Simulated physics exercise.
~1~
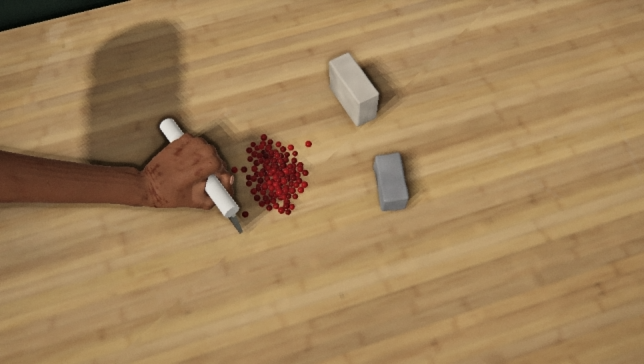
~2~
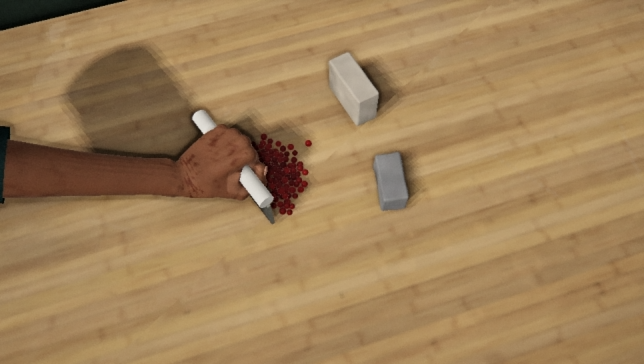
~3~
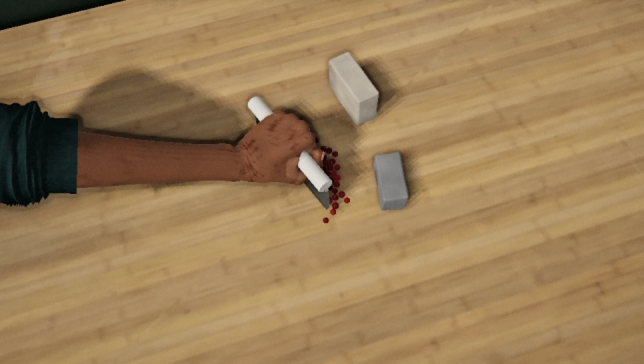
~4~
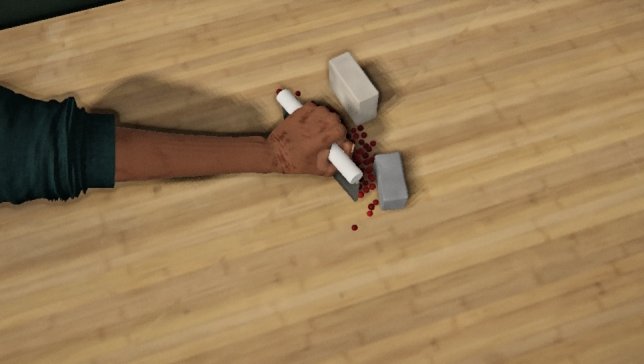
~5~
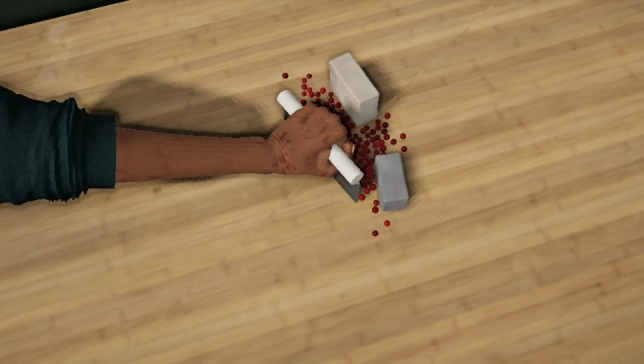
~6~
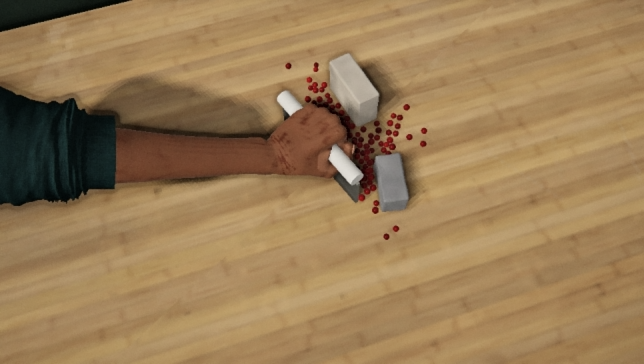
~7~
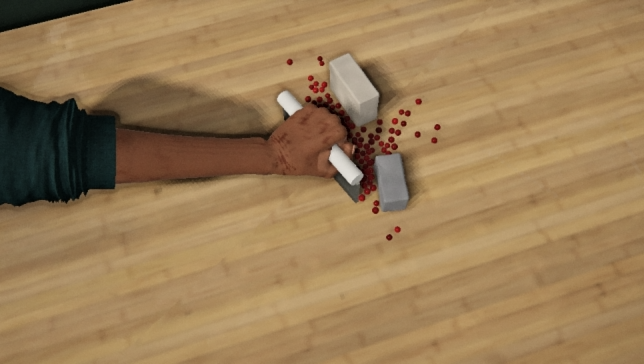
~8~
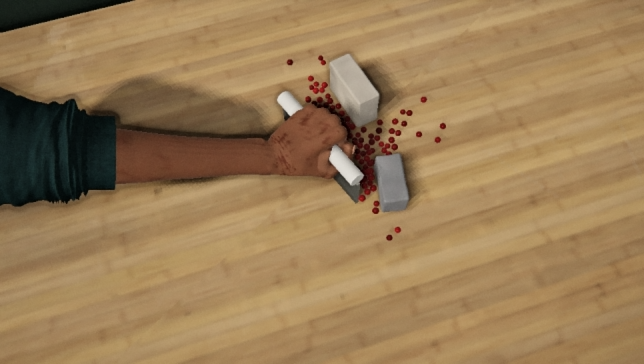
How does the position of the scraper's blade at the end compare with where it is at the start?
At the start the blade is to the left of the berry pile, well away from the blocks. By the end it is further right and a little higher, resting just left of the darker grey block.
